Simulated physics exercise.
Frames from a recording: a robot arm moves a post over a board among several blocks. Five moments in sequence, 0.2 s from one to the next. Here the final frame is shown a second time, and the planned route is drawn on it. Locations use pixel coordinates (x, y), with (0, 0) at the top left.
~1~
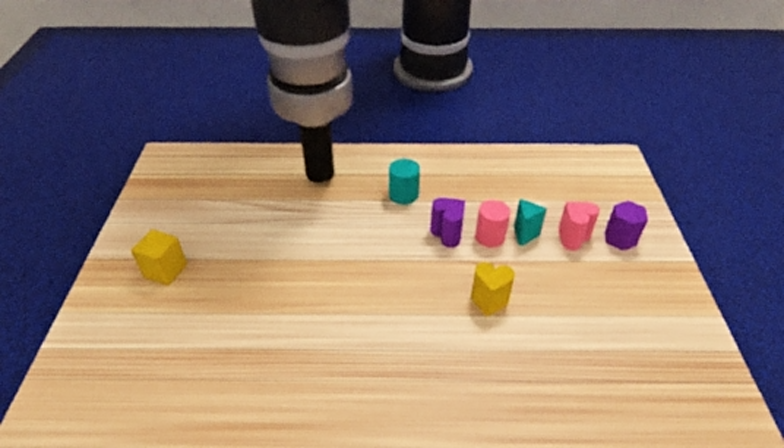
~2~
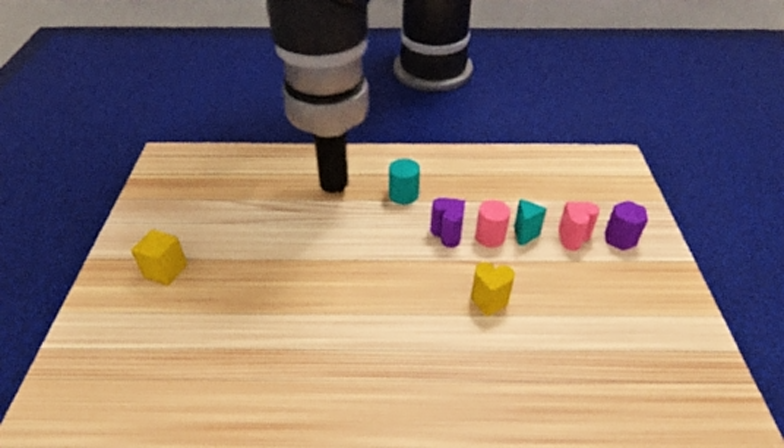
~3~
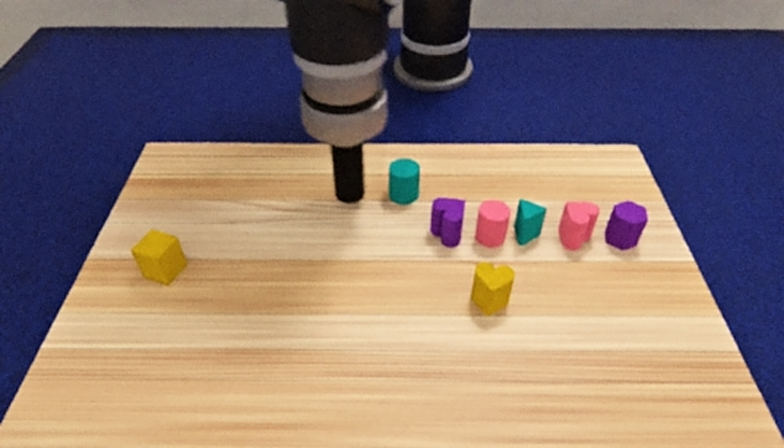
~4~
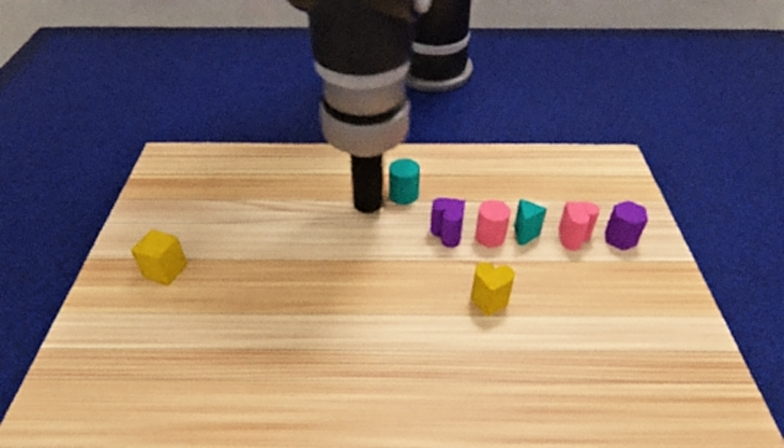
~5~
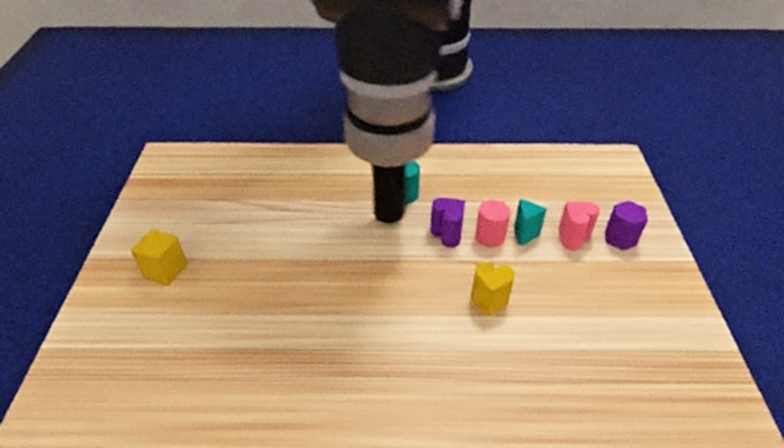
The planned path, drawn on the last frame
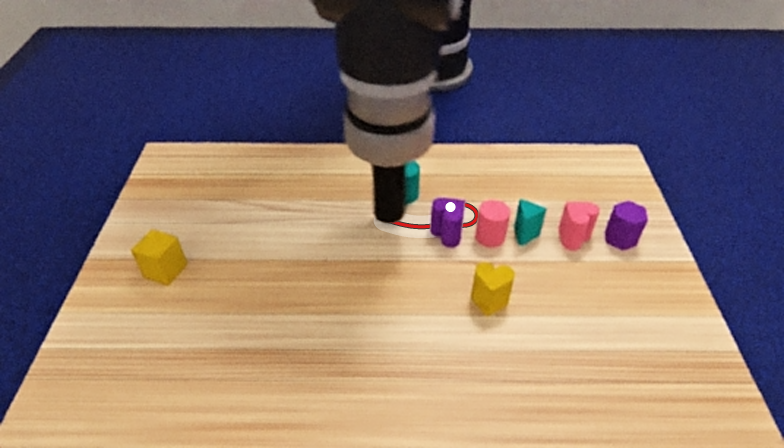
A dark robot arm with a grey band holds a black post over a pale wooden board on blue cloth, seen from above at a fixed angle. Yellow blocks sit at left and right of centre, with a turquoise cylinder behind a row of purple, pink and turquoise pieces. The arm moves the post steadily right and nearer, partly hiding the cylinder, while every block stays still.
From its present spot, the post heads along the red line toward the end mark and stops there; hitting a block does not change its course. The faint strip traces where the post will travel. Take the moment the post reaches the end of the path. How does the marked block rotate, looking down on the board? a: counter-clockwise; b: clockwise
I'll go with b - clockwise.
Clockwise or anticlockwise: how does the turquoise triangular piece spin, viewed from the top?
From the top: Counterclockwise.
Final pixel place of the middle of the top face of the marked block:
I'd guess (485, 206).
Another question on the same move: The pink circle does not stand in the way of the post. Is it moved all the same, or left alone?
It is no longer where it was.
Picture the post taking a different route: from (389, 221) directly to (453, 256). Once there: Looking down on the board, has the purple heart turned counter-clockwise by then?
Yes
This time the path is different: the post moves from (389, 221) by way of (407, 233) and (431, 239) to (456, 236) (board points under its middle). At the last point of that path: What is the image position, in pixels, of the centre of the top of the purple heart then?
It should be at about (485, 202).
Path on the board, from (389, 221) by way of (414, 226) and (440, 224) to (461, 215); the dot is on the purple heart.
On the path given first. Halfway along, post at (428, 219); purple heart at (463, 210).
At the end, post at (462, 207); turquoise circle in place; purple heart at (485, 206), turned 70° clockwise; pink circle at (518, 219); turquoise triangular piece at (537, 209), turned 25° anticlockwise.
